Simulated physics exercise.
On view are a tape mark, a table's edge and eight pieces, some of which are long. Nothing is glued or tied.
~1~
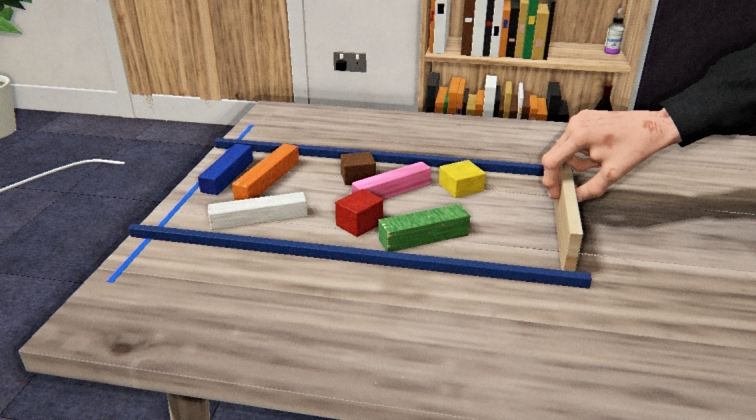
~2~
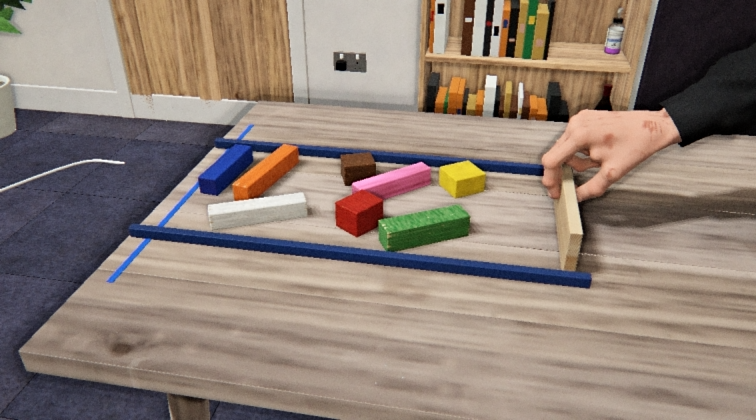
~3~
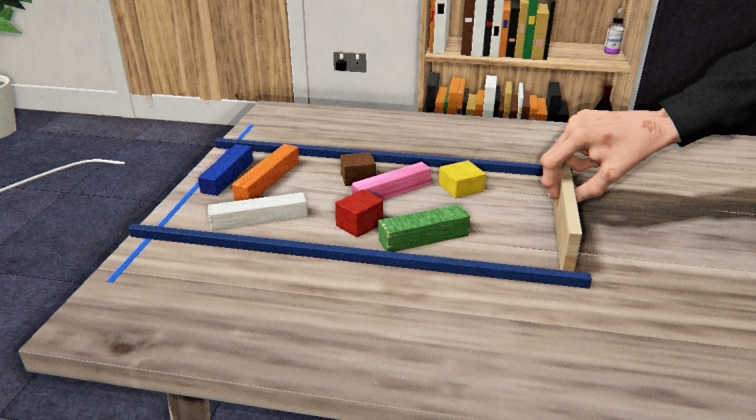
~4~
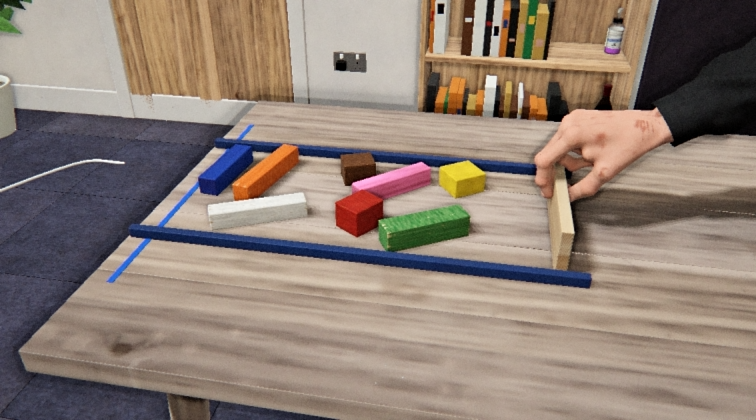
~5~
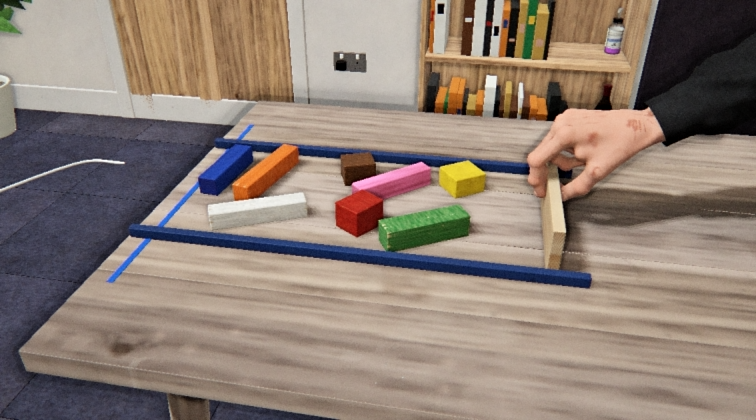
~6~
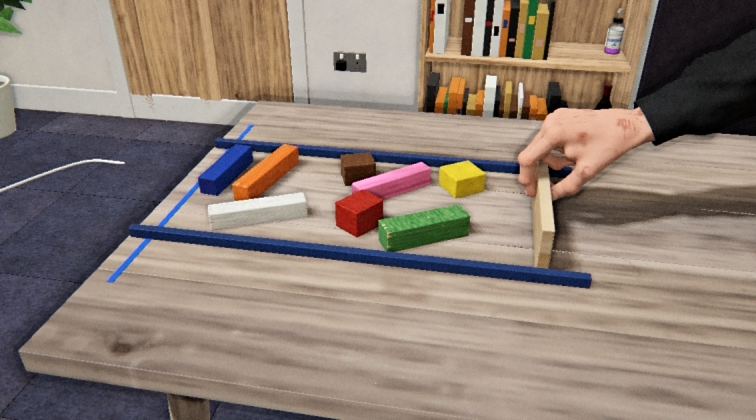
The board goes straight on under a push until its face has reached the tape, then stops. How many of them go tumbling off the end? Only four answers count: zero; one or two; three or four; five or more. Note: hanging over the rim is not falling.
My answer: Five or more.
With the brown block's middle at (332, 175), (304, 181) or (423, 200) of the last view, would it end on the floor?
The brown block drops off; drops off; holds on.
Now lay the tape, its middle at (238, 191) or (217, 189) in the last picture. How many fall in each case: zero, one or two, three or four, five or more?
Falls: Either three or four, then three or four.
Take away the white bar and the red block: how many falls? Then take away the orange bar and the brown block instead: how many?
5 in the first case and 5 in the second.
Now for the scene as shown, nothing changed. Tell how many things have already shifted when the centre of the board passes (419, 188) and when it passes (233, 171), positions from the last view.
Counts: 5 and 8.
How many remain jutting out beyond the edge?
Overhanging ones - 1.
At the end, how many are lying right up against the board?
That comes to 1.
Early on, none off yet; blue stick at rest near (227, 169); orange bar at rest near (268, 172); white bar moving near (253, 211).
Finally, the number that fall off is five or more; lost, green bar, pink stick, red block, brown block, white bar, orange bar and blue stick.
